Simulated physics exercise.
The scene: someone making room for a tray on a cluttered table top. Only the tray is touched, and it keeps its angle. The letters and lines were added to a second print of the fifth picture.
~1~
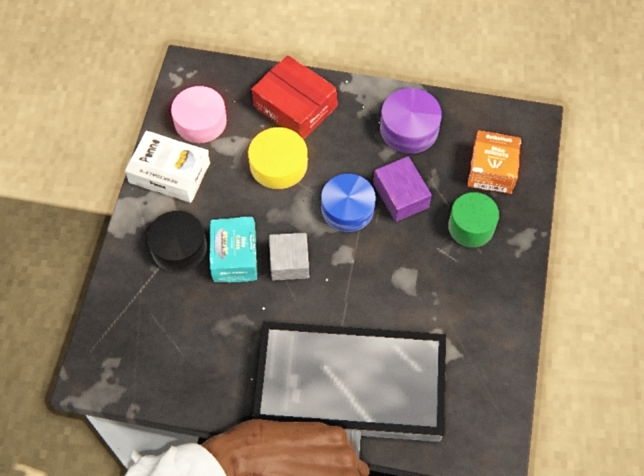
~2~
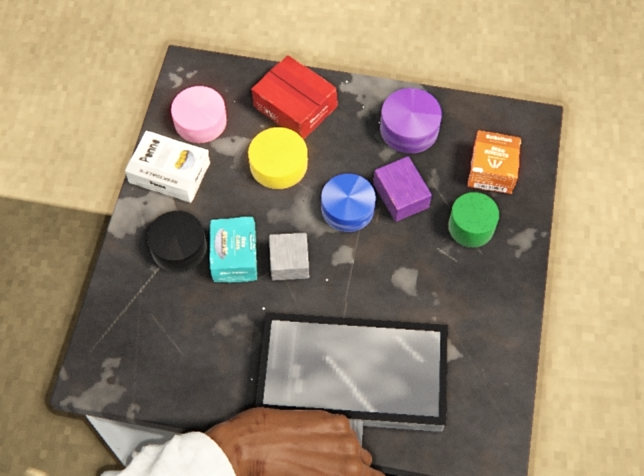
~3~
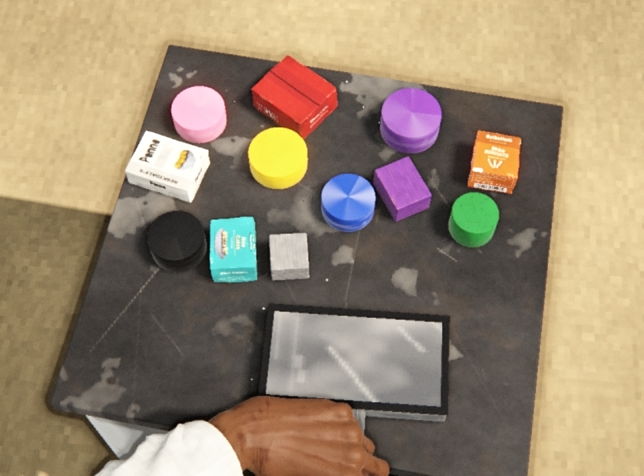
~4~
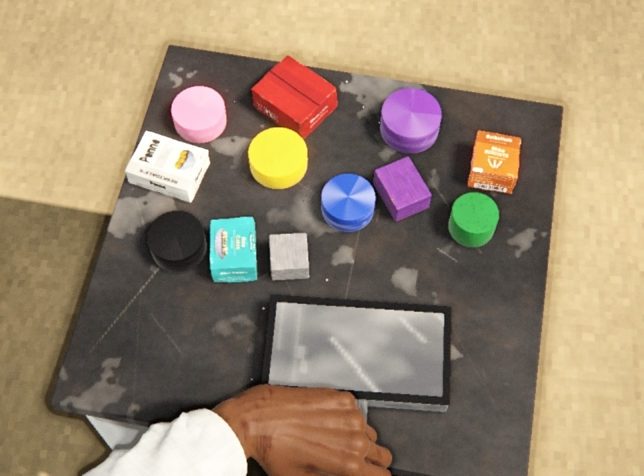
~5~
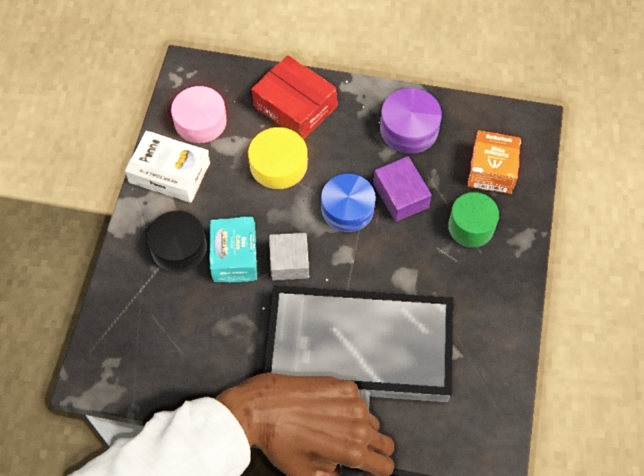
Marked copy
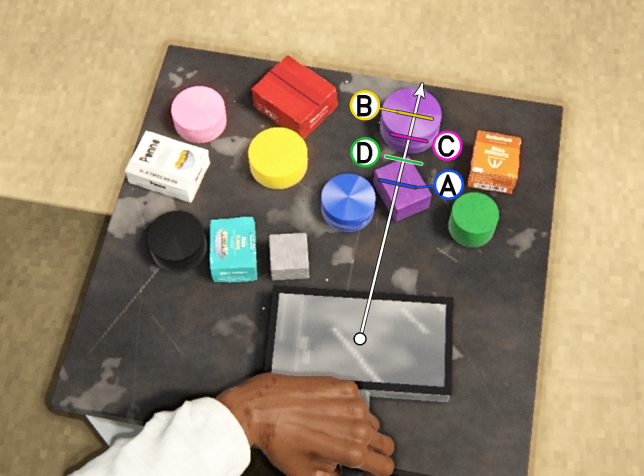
On a dark, scuffed table top, coloured tins, small boxes and blocks sit clustered above a black-edged tray, with a hand at its lower edge. The hand slides the tray a short way up and slightly right, toward the grey block and the other items, which all stay still.
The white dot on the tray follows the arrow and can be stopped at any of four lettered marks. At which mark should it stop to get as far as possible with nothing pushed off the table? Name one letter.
The farthest safe stop is A.
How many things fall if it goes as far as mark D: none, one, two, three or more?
By then, one.
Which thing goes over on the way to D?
The purple tin goes over.
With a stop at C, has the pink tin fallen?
By then, no.
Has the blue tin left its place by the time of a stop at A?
By then, yes.
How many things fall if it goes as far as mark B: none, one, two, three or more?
In all, three or more.
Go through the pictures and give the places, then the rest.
In the first frame, tray (351, 377); purple tin (410, 121); black tin (178, 241).
In the second frame, tray (353, 368); red box (295, 97).
In the third frame, tray (355, 358); blue tin (348, 203).
In the fourth frame, tray (358, 348); pink tin (199, 115).
In the fifth frame, tray (360, 339); grey block (289, 257); turquoise packet (234, 250); white packet (169, 167).
On the copy, A at (398, 184); B at (415, 115); C at (409, 138); D at (404, 160); the arrow from (360, 339) to (423, 84); the white dot at (360, 339).
On A. First, tray (374, 284); grey block (299, 218); white packet (169, 167).
Then, tray (387, 229); purple tin (413, 112); orange packet (508, 141).
Finally, tray (397, 190); purple tin (415, 85); orange packet (514, 133); nothing has fallen.
By contrast, B drops the purple tin, blue tin, grey block and purple block; C drops the purple tin; D drops the purple tin.
